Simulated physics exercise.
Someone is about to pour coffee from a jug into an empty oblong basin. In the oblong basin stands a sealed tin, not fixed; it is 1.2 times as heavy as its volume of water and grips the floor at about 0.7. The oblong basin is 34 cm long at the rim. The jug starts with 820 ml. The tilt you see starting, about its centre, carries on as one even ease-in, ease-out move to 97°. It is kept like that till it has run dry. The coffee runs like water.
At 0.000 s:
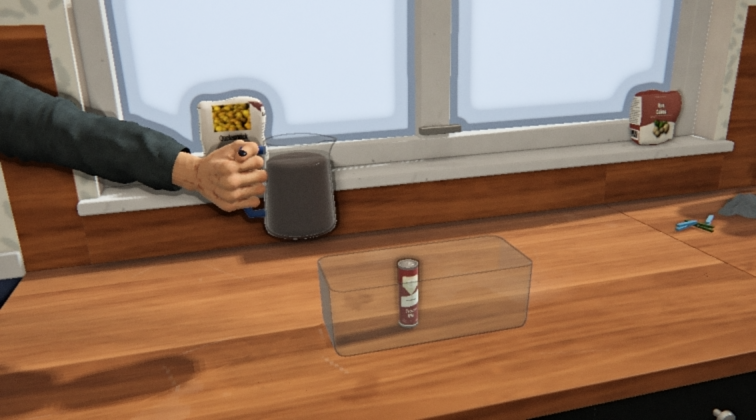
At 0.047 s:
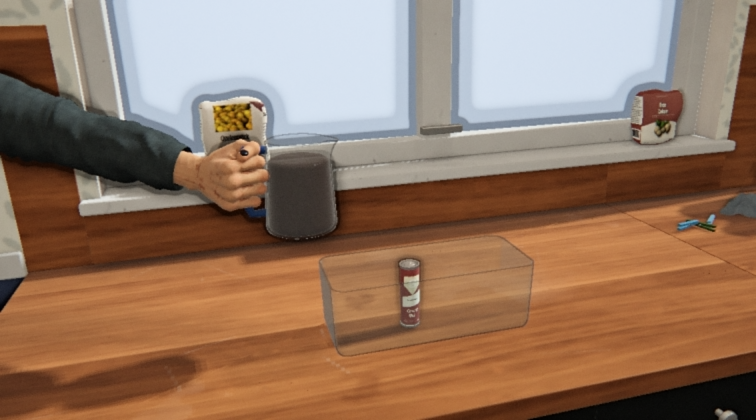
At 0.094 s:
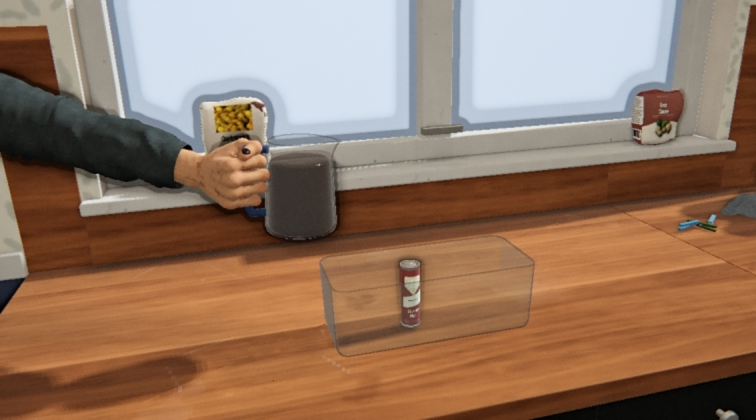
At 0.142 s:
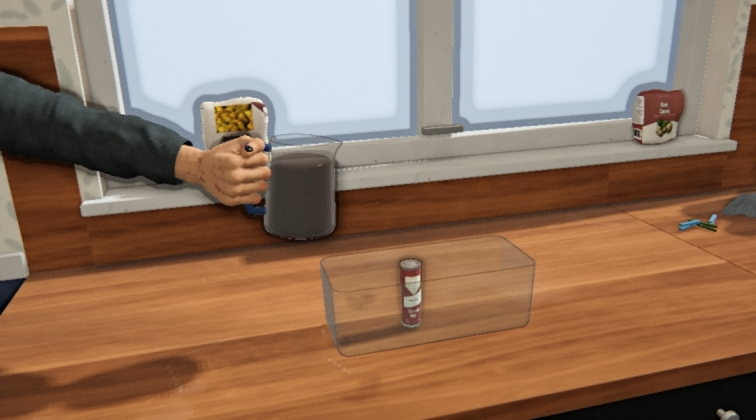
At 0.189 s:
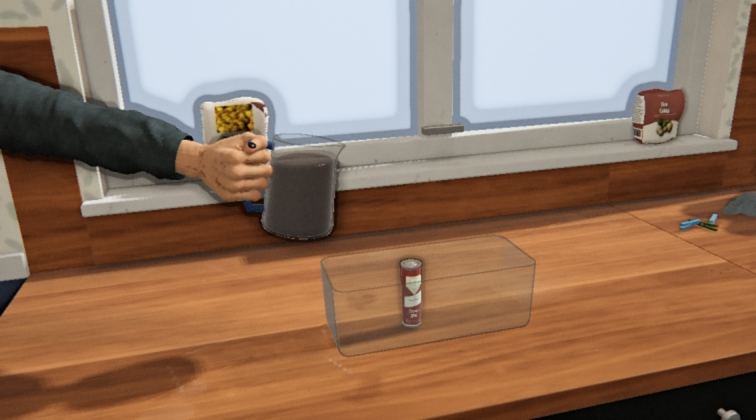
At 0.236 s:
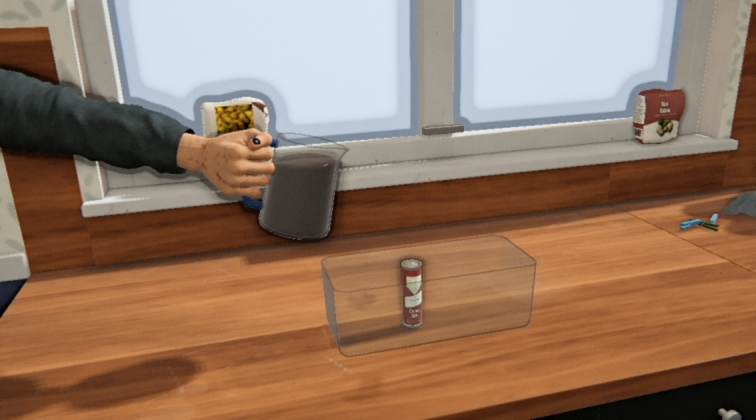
At the start, a hand holds a clear jug of dark liquid nearly upright by the window sill, behind a transparent oblong basin and a small red tin on a wooden counter. The hand then tilts the jug slightly to the right, slowly at first and then more noticeably, while the basin and tin stay still.
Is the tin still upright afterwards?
It falls.
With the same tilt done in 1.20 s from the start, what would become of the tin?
The tin goes over.
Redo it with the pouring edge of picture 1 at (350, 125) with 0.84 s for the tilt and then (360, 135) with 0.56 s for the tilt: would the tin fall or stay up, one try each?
First it keeps standing; then it keeps standing.
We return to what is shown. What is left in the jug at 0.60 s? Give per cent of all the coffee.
About 92 per cent.
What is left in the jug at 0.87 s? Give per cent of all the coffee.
Some 52 per cent.
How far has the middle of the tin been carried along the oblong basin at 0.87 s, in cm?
About 0 cm.
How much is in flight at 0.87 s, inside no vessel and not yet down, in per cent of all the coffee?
Some 22 per cent.
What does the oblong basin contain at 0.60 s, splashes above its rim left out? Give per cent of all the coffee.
Near 0 in a hundred.
Then, 0.60 s in, the tilt is 68° and 92 per cent is still to pour; the tin stands where it began.
Then, 0.87 s in, the tilt is 95° and 52 per cent is still to pour; the tin leans 4°.
Then, 1.15 s in, the tilt is 97° and 18 per cent is still to pour; the tin lies on its side.
Then, 1.46 s in, the tilt is 97° and 7 per cent is still to pour; the tin lies on its side.
Finally, the tin lies on its side.
